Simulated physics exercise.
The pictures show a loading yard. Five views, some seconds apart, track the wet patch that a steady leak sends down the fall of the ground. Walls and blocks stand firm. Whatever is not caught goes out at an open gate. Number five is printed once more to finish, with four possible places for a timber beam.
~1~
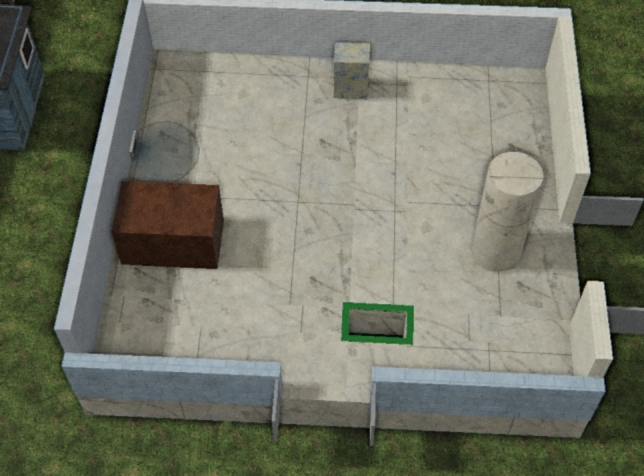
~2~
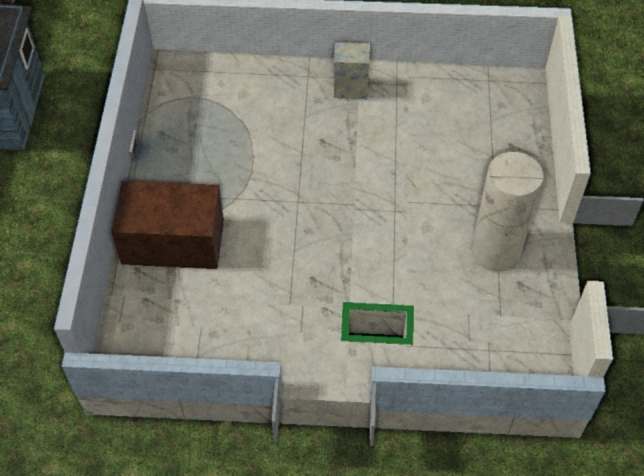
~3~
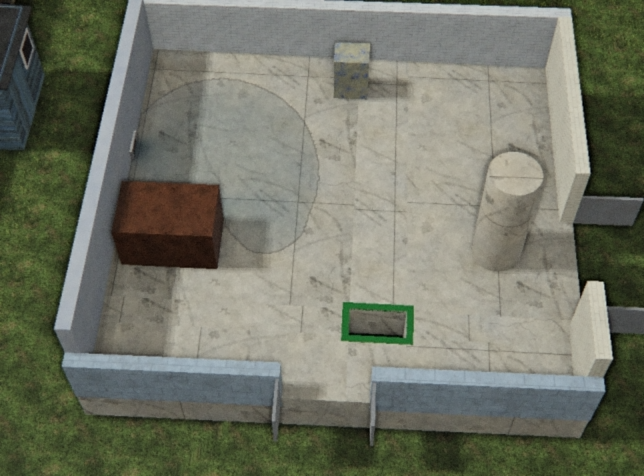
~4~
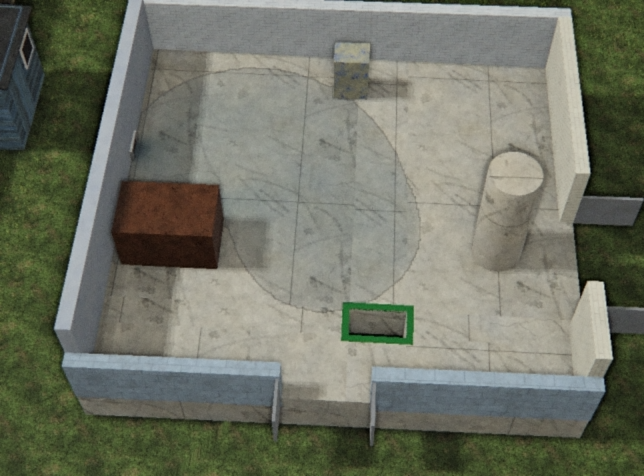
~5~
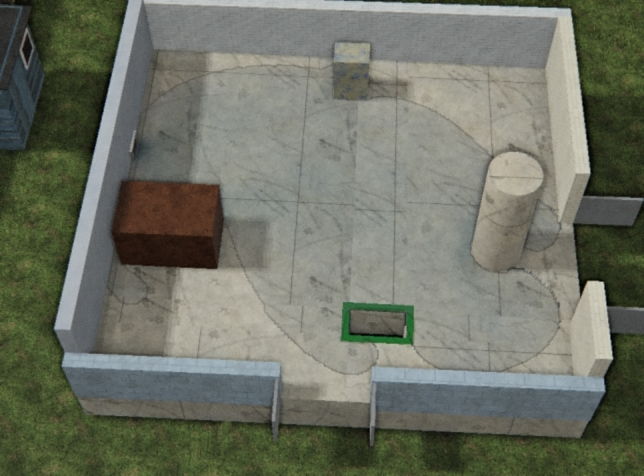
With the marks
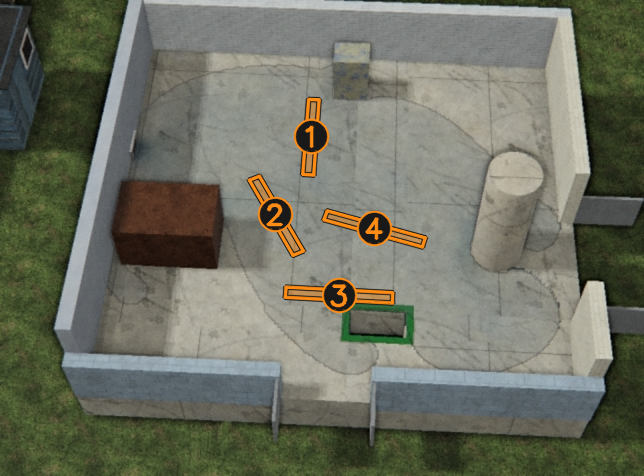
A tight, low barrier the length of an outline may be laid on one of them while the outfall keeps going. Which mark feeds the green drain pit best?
It is 1.
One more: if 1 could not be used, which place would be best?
4.
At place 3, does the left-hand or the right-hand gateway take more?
The right gate.
In orange, 1 from (308, 174) to (313, 99); 2 from (254, 178) to (298, 253); 3 from (285, 292) to (392, 297); 4 from (325, 215) to (423, 242).
With 1, about 27 % of the stream goes into the green drain pit, about 72 % out by the gates.
With 2, about 13 % of the stream goes into the green drain pit, about 86 % out by the gates.
With 3, about 9 % of the stream goes into the green drain pit, about 91 % out by the gates.
With 4, about 17 % of the stream goes into the green drain pit, about 81 % out by the gates.
